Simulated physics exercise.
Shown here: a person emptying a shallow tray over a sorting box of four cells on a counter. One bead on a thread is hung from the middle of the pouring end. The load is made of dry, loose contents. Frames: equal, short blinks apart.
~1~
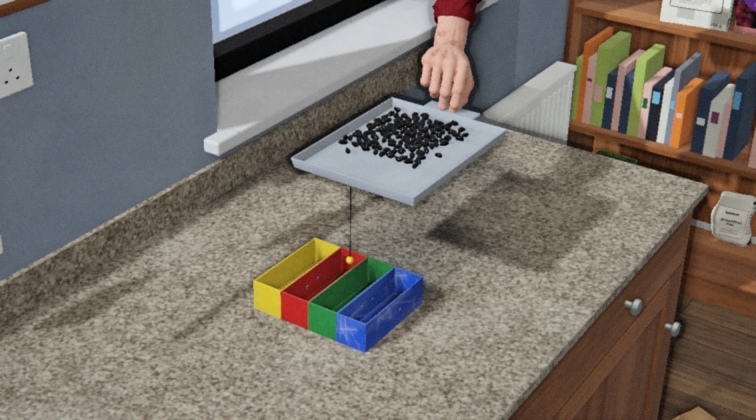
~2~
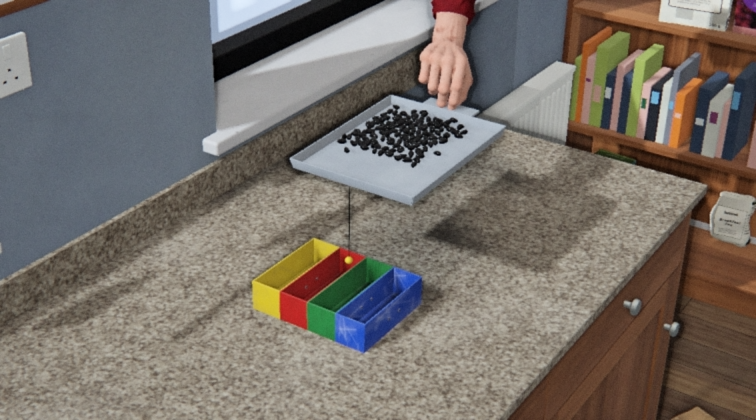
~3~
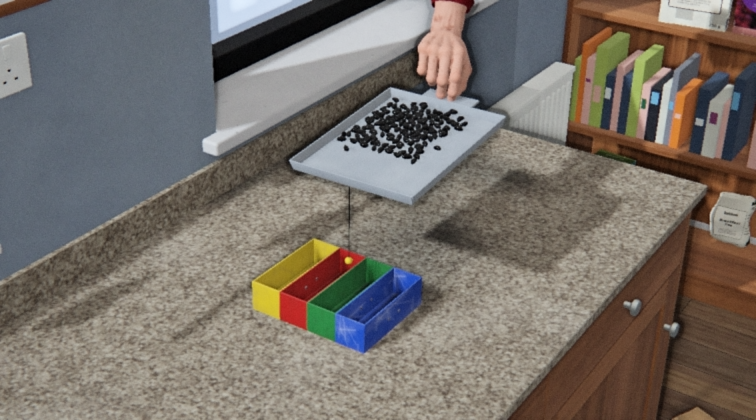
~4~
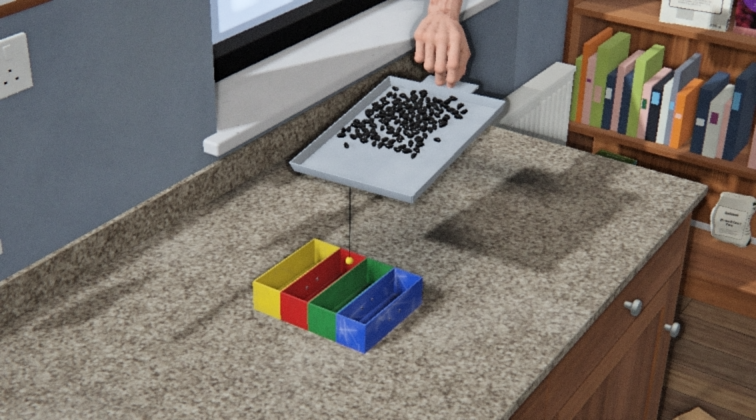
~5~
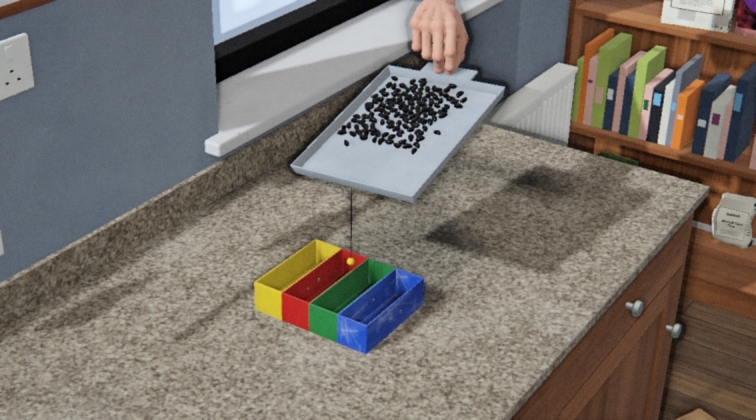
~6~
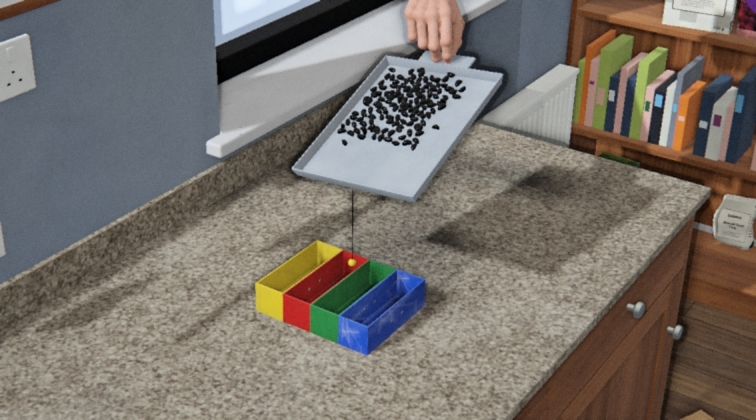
At the start, a hand holds a shallow grey tray of black beans level above a box with yellow, red, green and blue cells, a yellow bead hanging on a thread below. The hand then raises the far end, tilting the tray steadily toward its left corner, and a few beans begin shifting.
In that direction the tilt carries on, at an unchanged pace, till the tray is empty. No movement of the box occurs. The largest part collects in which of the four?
In the yellow cell.
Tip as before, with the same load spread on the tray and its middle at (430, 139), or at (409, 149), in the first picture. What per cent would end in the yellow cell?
In order, roughly 30 % and 30 %.
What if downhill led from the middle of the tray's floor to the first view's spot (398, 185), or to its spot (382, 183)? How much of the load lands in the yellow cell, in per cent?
It comes to about 0 per cent the first time and about 0 per cent the second.
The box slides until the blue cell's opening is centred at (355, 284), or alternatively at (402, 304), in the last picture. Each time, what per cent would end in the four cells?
Near 90 and 40 percent respectively.
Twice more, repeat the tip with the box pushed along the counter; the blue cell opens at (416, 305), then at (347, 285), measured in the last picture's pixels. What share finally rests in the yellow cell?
Roughly 20 per cent, and 10 per cent.
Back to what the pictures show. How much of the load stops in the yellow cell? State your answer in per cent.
About 40 per cent.
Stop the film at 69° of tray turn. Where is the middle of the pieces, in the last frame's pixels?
I'd put the middle close to (314, 178).
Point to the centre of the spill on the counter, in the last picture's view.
Estimate: Around (239, 295).
Just after the last frame, tray tipped steeply; roughly two thirds on the tray; just a few in the yellow cell; just a few in the red cell; roughly a quarter falling or outside the box.
A moment on, tray tipped past a quarter turn; about a tenth on the tray; roughly a third in the yellow cell; about a tenth in the red cell; about a tenth in the green cell; roughly half falling or outside the box.
Further on, tray tipped past a quarter turn; roughly a third in the yellow cell; roughly a quarter in the red cell; about a tenth in the green cell; roughly a third falling or outside the box.
When it is over, tray tipped past a quarter turn; roughly a third in the yellow cell; roughly a quarter in the red cell; about a tenth in the green cell; not one in the blue cell; roughly a third outside the box.
